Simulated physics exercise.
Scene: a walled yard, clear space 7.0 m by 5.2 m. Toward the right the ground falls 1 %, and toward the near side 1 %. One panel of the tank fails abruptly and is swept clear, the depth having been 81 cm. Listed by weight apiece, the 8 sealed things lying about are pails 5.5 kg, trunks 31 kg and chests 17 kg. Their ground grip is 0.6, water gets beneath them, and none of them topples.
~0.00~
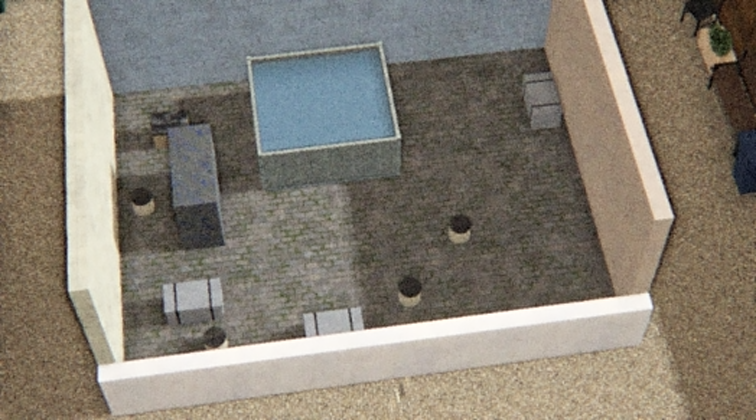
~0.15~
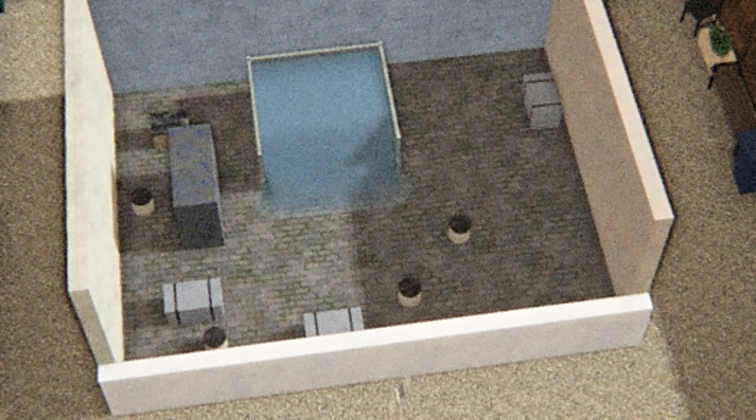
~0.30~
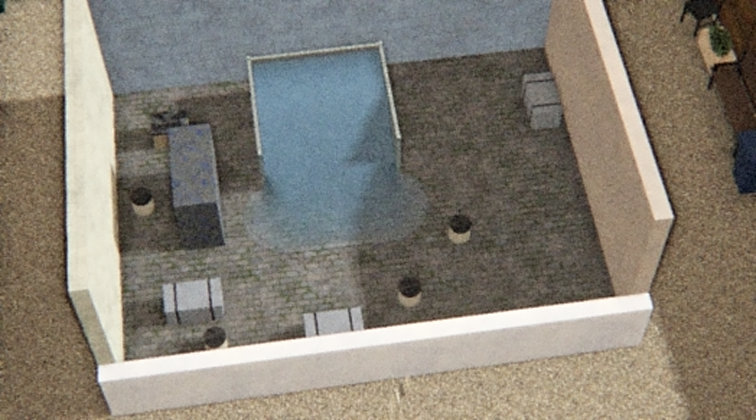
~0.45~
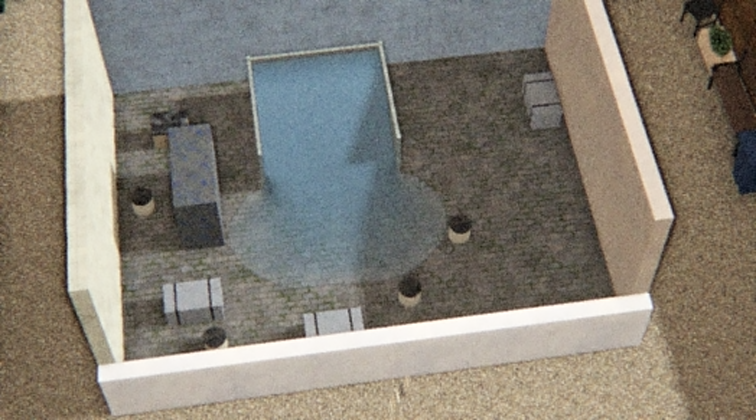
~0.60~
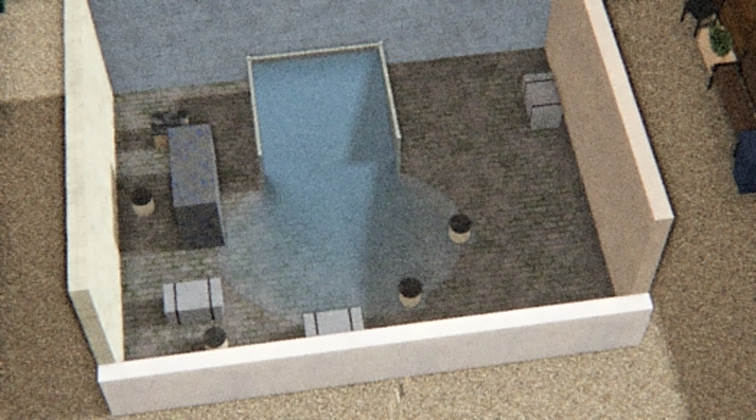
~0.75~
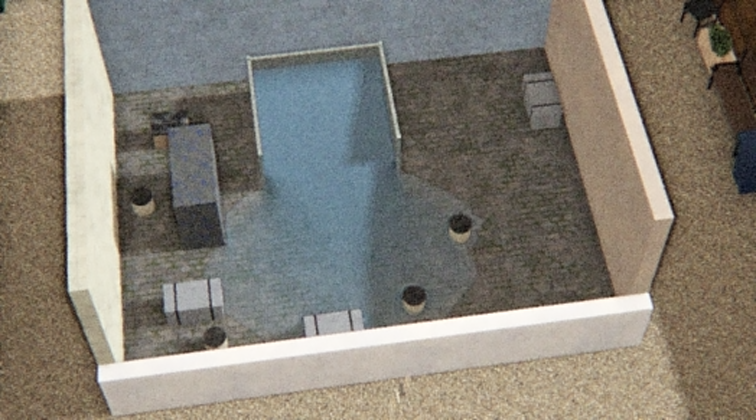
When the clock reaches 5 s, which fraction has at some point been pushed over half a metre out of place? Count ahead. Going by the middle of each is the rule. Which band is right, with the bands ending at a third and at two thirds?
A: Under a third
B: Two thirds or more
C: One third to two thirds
(B) Two thirds or more.
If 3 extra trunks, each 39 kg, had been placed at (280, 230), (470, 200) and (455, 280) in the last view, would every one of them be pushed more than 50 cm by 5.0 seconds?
The first comes out beyond the limit, the second within the limit, the third beyond the limit.
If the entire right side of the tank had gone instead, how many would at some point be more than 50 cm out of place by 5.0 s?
Then 5 of them would.
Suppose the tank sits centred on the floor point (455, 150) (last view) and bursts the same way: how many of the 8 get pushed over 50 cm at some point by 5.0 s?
Result: 7 of them.
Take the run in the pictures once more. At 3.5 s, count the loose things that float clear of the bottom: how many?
Count: 4.
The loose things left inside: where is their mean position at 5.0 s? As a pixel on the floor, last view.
It sits at about (317, 141).
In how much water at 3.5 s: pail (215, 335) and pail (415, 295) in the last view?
I'd put it at 10 cm and 31 cm respectively.
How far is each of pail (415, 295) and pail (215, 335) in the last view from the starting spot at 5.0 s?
In that order: 300 cm, 450 cm.
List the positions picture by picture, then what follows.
The first frame shows a pail at (410, 287), on the bottom; a trunk at (334, 325) rests on the ground; water covers 3.7 m2; 0 of 8 have shifted.
The second frame shows a pail at (410, 287), on the bottom; a trunk at (334, 325), on the bottom; water covers 5.0 m2; 0 of 8 have shifted.
The third frame shows a pail at (410, 287), on the bottom; a trunk at (334, 325) rests on the ground; water covers 6.6 m2; 0 of 8 have shifted.
The fourth frame shows a pail at (410, 287) rests on the ground; a trunk at (334, 325), on the bottom; water covers 8.7 m2; 0 of 8 have shifted.
The fifth frame shows a pail at (410, 288) rests on the ground; a trunk at (334, 325), on the bottom; 10.8 m2 under water; 0 of 8 have shifted.
The sixth frame shows a pail at (414, 295) rests on the ground, 15 cm from its start; a trunk at (334, 327), on the bottom, 3 cm from its start; water covers 12.7 m2; 1 of 8 have shifted.
After 1.1 s 1 of 8 are over 50 cm from their spots; 1 afloat.
After 2.2 s 4 of 8 are over 50 cm from their spots; 3 afloat.
After 3.5 s 6 of 8 are over 50 cm from their spots; 4 afloat.
After 5.0 s 8 of 8 are over 50 cm from their spots, and 8 have been at some point; 6 afloat.
